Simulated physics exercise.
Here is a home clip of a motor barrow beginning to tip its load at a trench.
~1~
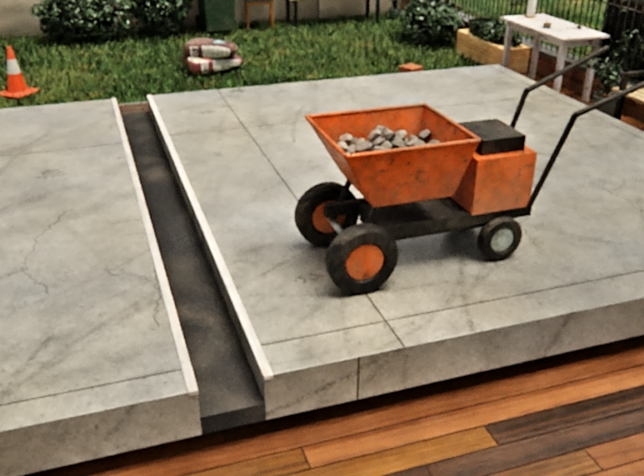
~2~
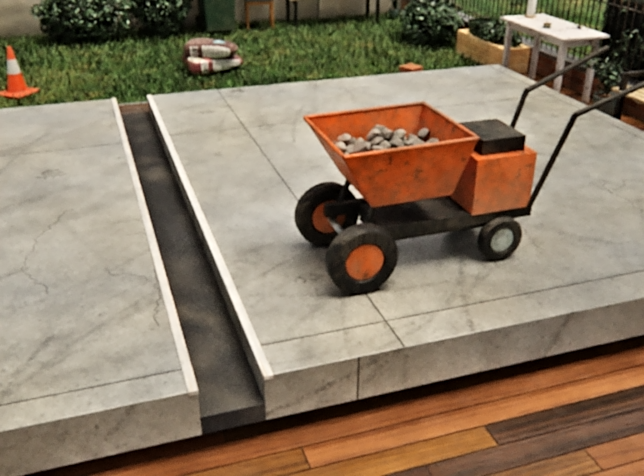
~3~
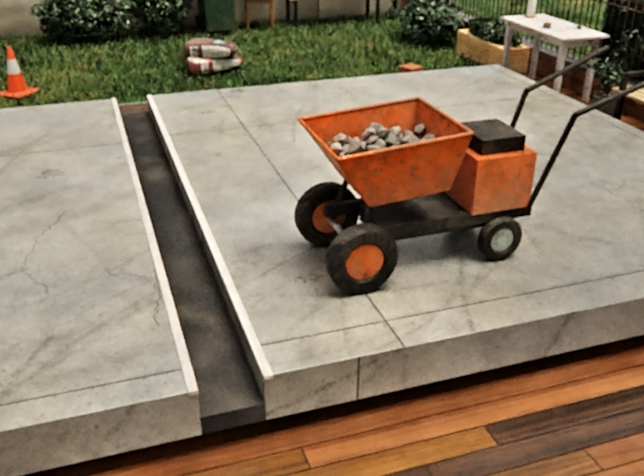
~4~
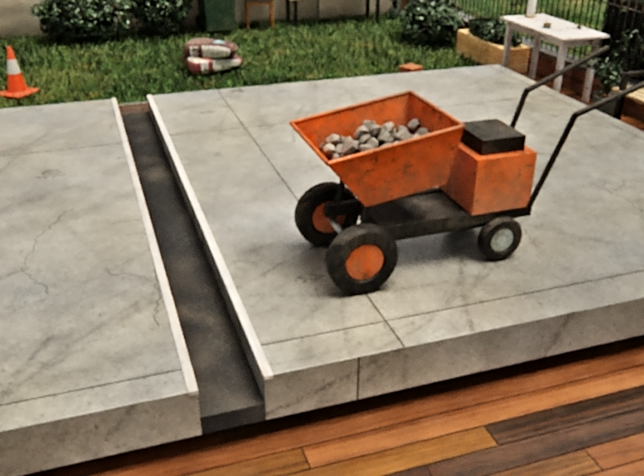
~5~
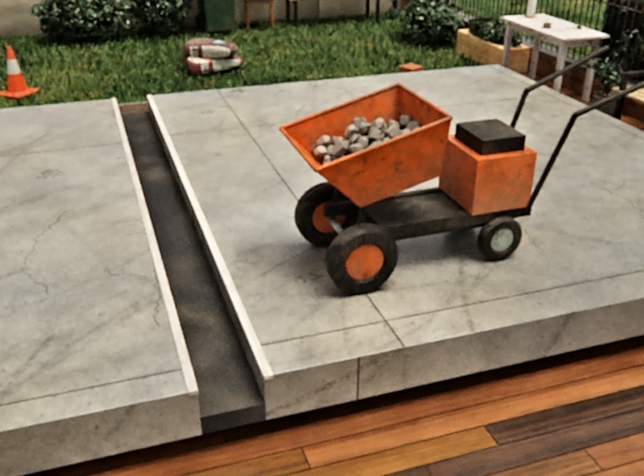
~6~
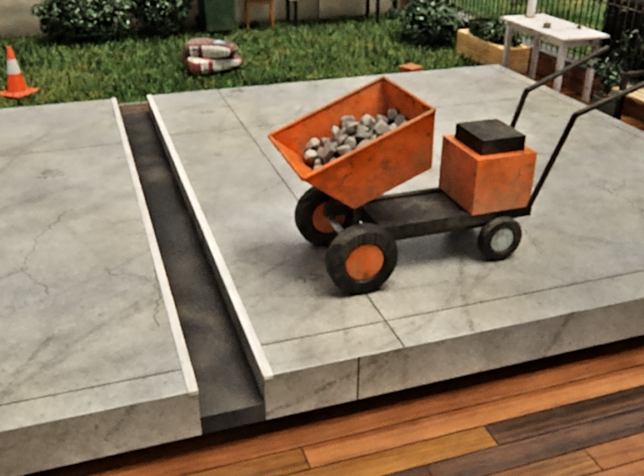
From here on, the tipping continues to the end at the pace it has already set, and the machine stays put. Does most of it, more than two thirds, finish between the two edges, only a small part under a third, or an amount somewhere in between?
Most of it, more than two thirds, finishes between the edges.
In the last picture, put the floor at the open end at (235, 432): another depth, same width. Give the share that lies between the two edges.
It lands somewhere near 100 percent.
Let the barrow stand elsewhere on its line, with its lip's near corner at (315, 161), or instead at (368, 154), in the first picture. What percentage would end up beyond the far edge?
10 % and 0 %.
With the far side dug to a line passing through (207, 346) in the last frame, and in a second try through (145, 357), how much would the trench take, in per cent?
The first case gives close to 60 per cent and the second close to 90 per cent.
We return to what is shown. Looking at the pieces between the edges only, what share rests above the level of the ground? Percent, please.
Roughly 15 percent.
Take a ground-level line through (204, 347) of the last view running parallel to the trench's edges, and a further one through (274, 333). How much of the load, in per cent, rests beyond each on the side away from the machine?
Roughly 20 and 100 %.
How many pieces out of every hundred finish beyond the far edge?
0 per cent.
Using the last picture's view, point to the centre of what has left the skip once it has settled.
Close to (205, 299) in the last view.
Soon, skip tipped steeply; all in the skip.
A while on, skip tipped right over; nearly all in the skip; a stray few short of the trench; a small part in or heaped over the trench; a stray few falling.
Towards the end, skip tipped right over; about a third in the skip; a small part short of the trench; about two thirds in or heaped over the trench.
Finally, skip tipped right over; a stray few in the skip; a small part short of the trench; most in or heaped over the trench; a stray few beyond it.
